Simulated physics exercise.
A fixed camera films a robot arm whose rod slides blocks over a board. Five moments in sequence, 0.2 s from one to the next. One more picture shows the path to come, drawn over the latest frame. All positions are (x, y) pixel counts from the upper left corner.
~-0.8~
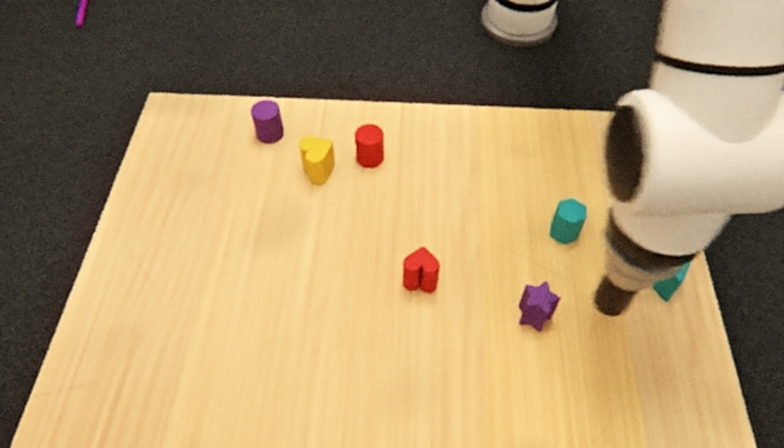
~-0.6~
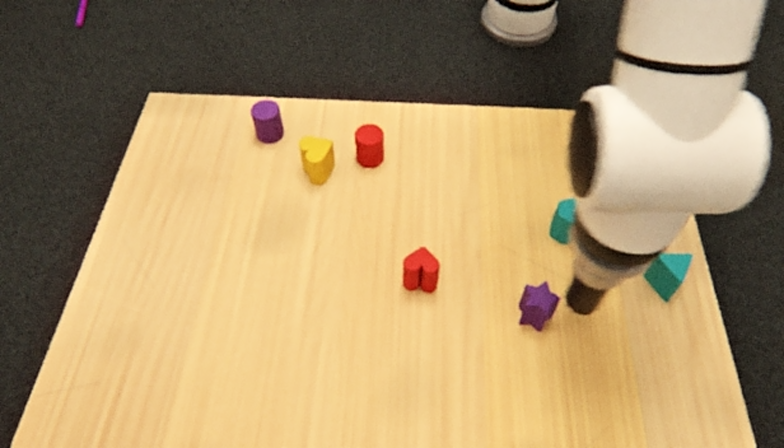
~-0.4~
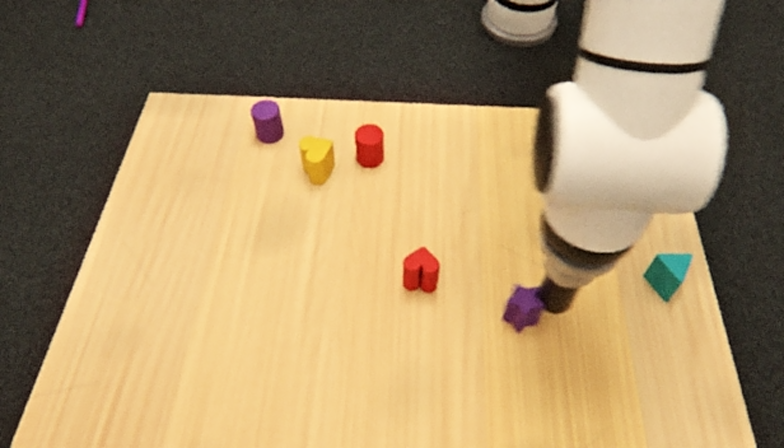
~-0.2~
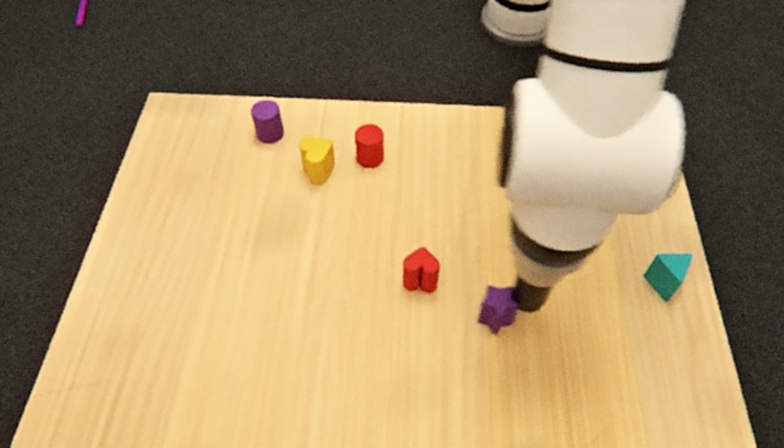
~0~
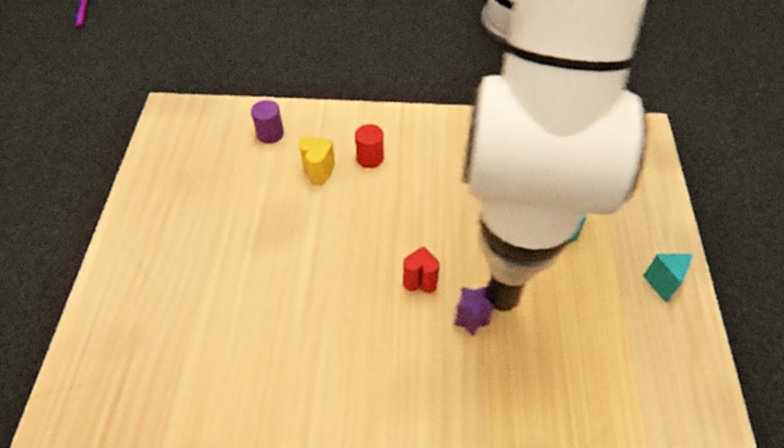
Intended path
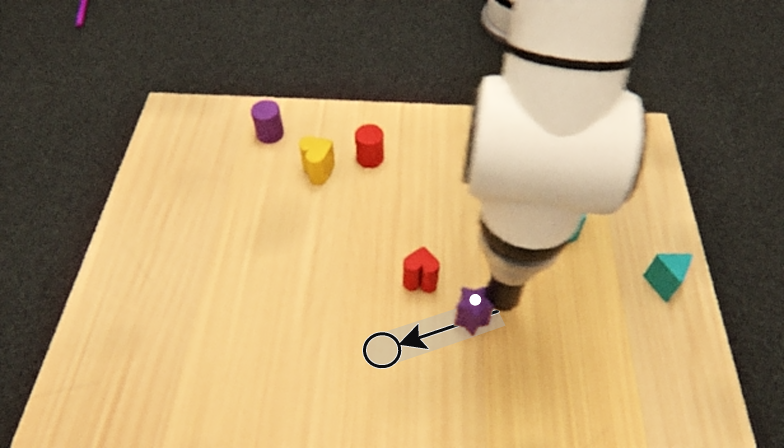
The clip opens with a white robot arm over the right side of a wooden board scattered with small colored blocks. The arm moves left until its dark tip meets the purple star-shaped block, then pushes it a short way left, near the red heart block, while the other blocks stay put.
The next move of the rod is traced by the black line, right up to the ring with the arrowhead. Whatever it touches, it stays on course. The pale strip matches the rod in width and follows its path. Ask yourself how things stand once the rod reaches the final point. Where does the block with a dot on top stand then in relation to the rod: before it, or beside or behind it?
It holds its place in front.
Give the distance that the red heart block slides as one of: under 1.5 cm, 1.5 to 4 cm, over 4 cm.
I'd go with under 1.5 cm for this block.
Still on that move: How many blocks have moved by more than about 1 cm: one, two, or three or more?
Only one of them.
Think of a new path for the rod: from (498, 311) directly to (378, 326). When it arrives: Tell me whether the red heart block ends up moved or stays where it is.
It's unmoved.
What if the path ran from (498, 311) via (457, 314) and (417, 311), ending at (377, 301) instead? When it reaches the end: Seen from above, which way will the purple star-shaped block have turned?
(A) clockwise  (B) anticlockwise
Letter B.
Path on the board, from (498, 311) to (382, 350); the dot is on the purple star-shaped block.
What follows on the original path. One third of the way, rod at (463, 311); purple star-shaped block at (434, 313).
Two thirds of the way, rod at (423, 324); purple star-shaped block at (393, 326).
At the end, rod at (382, 337); red heart block in place; purple star-shaped block at (350, 339).
